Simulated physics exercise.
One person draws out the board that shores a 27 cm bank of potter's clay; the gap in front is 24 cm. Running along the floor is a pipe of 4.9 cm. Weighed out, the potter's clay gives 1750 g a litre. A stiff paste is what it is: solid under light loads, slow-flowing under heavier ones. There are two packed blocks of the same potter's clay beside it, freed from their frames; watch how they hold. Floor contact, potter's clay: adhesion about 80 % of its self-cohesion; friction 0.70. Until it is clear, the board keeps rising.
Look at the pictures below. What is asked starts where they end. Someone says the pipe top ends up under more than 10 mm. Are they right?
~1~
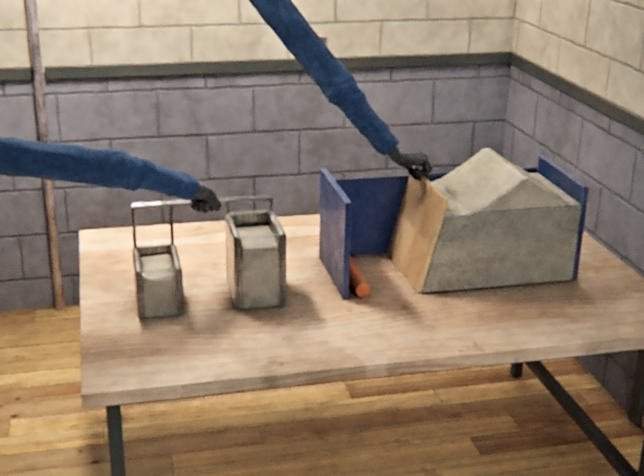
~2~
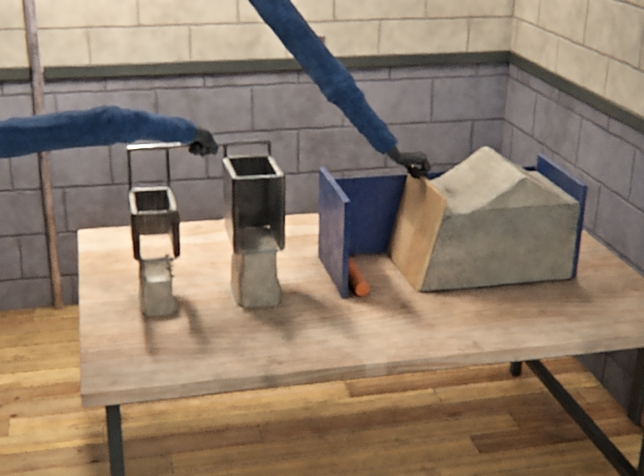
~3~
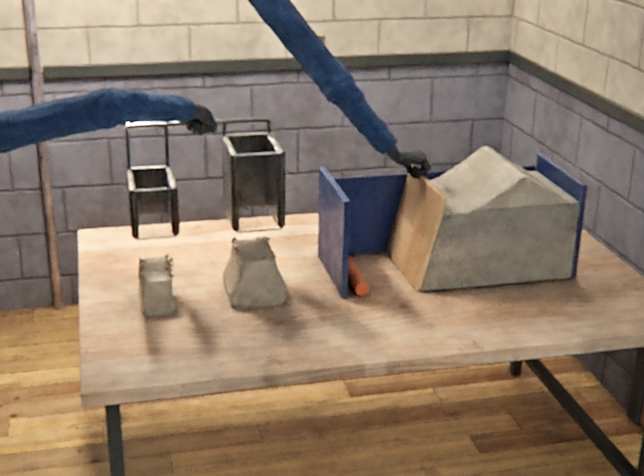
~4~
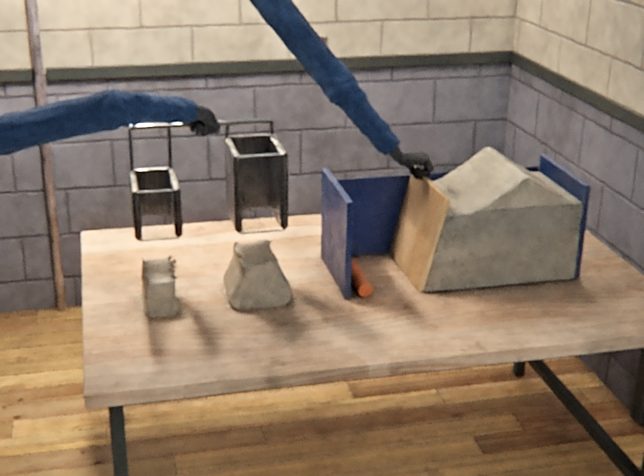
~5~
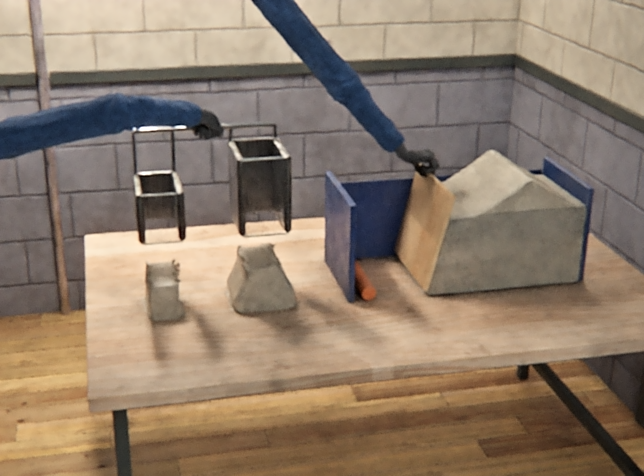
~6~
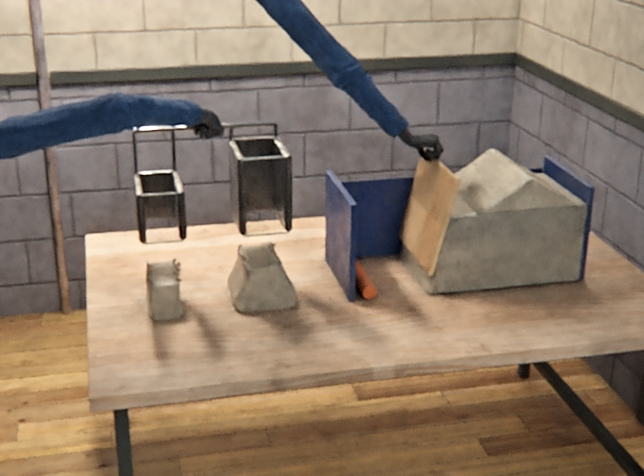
Wrong, it does not.
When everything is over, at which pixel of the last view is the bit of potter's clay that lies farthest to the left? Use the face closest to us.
It lies at around (379, 293) in the last picture.
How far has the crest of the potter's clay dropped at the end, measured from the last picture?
Measured change: Some 8.0 cm.
Last picture + 0.28 s, the face still stands and nothing lies on the pipe.
Last picture + 0.61 s, the fallen stuff reaches 4 % of the way across and nothing lies on the pipe.
Last picture + 0.93 s, the fallen stuff reaches 42 % of the way across and nothing lies on the pipe.
Last picture + 1.26 s, the fallen stuff reaches 68 % of the way across and nothing lies on the pipe.
Last picture + 1.53 s, the fallen stuff reaches 68 % of the way across and nothing lies on the pipe.
